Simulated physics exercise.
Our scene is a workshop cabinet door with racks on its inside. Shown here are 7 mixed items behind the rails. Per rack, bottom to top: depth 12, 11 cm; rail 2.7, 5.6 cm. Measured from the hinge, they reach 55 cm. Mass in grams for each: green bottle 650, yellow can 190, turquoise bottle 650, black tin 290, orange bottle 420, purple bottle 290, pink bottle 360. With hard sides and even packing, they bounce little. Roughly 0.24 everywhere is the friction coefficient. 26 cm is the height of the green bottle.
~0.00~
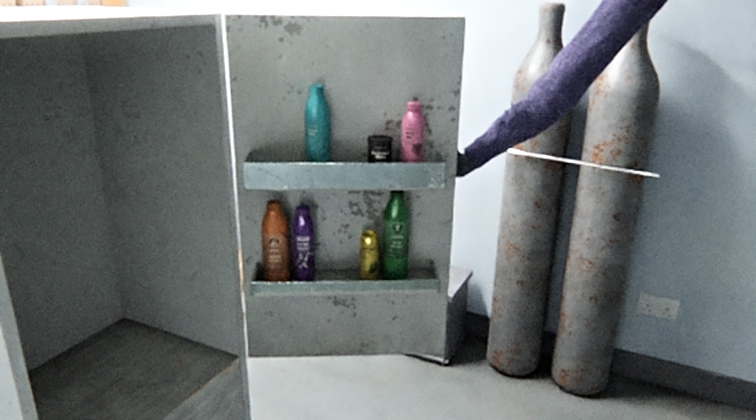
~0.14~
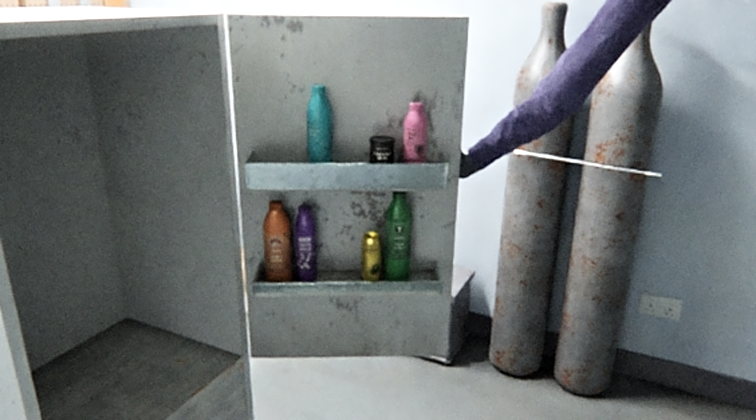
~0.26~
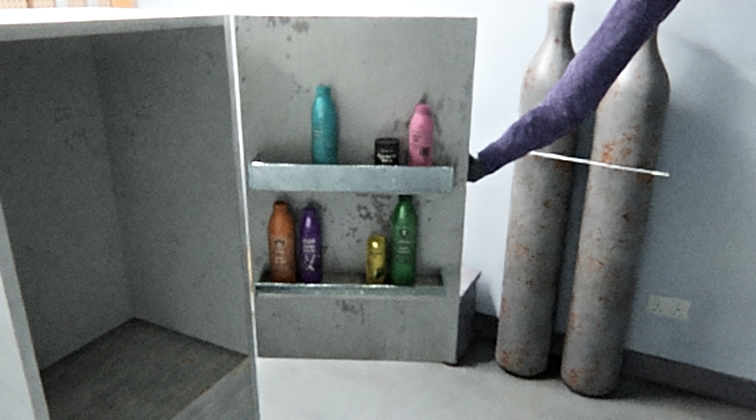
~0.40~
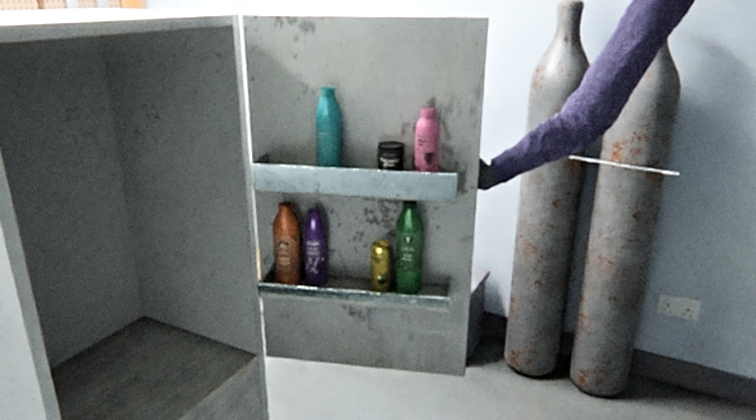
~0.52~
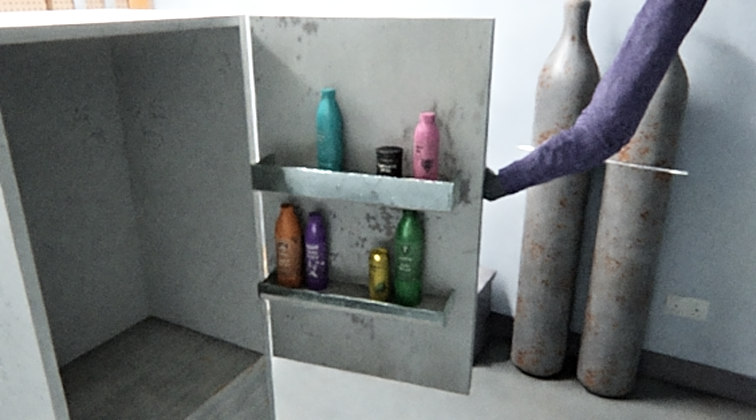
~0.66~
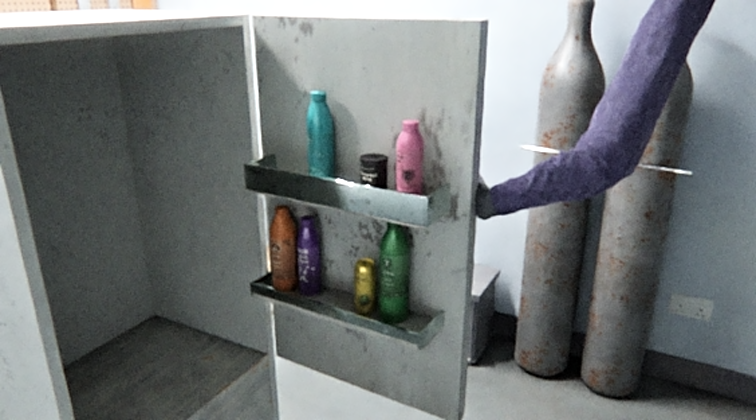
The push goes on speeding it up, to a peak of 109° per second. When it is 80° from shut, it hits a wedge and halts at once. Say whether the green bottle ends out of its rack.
Watch it go overboard.
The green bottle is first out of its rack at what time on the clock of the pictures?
Around 0.9 seconds.
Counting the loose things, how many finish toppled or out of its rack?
The tally is 1.
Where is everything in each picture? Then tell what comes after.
In the first frame, door 120° open; green bottle (396, 234); yellow can (369, 257).
In the second frame, door 119° open; black tin (382, 159); orange bottle (277, 242).
In the third frame, door 116° open; purple bottle (310, 245); pink bottle (421, 143).
In the fourth frame, door 109° open; yellow can (380, 267); turquoise bottle (329, 135).
In the fifth frame, door 100° open; black tin (389, 171); orange bottle (289, 245).
In the sixth frame, door 88° open; green bottle (394, 270); purple bottle (309, 256).
By 0.96 s, door 80° open; green bottle now out of its rack; pink bottle tilted 11°; yellow can tilted 7°.
By 1.36 s, door 80° open; turquoise bottle 3 cm from its spot; yellow can 3 cm from its spot; pink bottle 2 cm from its spot.
When it is over (2.7 s), out of its rack, green bottle; the other 6 within 5 cm of the start.
